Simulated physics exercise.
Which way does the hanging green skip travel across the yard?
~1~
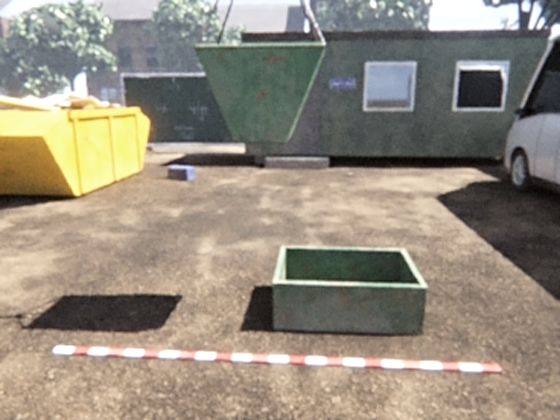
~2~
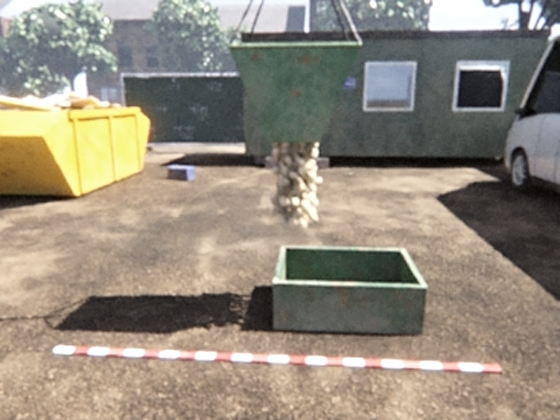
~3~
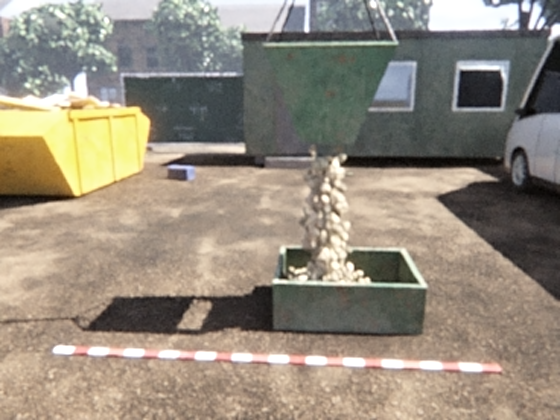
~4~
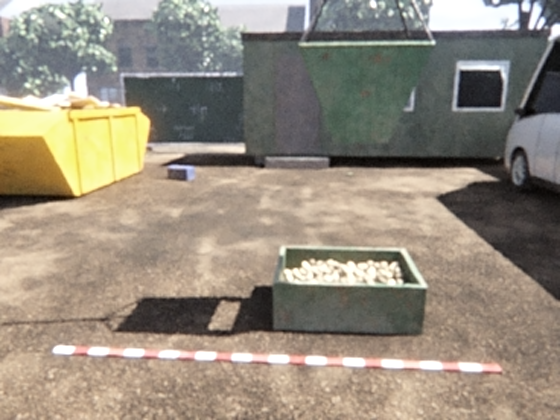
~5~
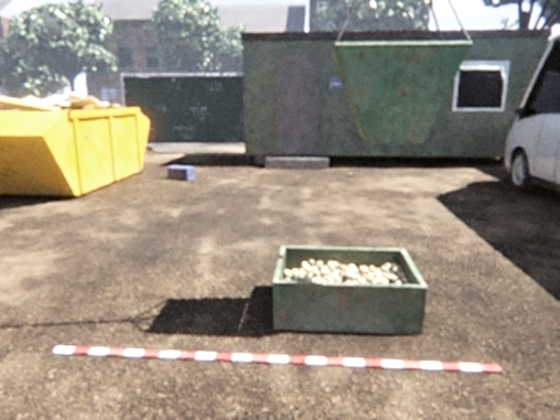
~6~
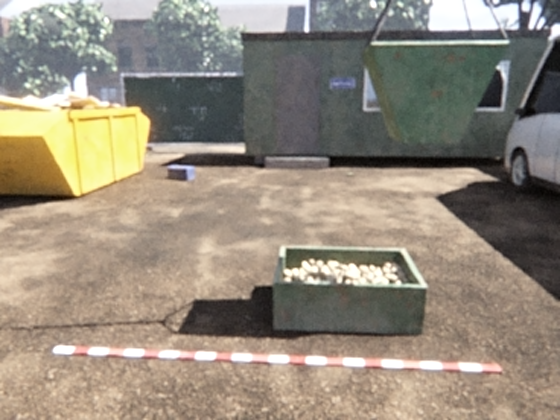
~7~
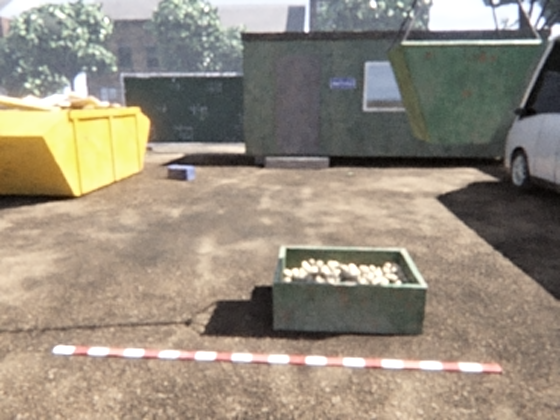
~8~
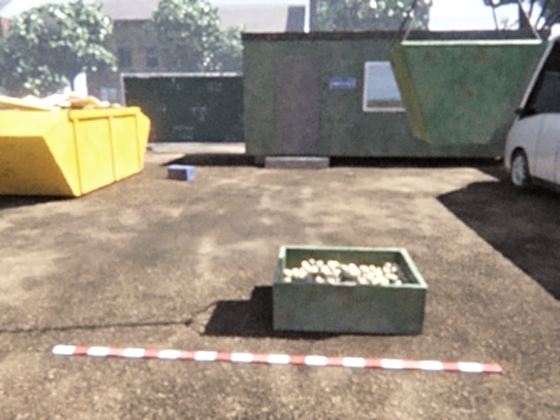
The hanging skip travels to the right, and it comes to a stop near the white vehicle.
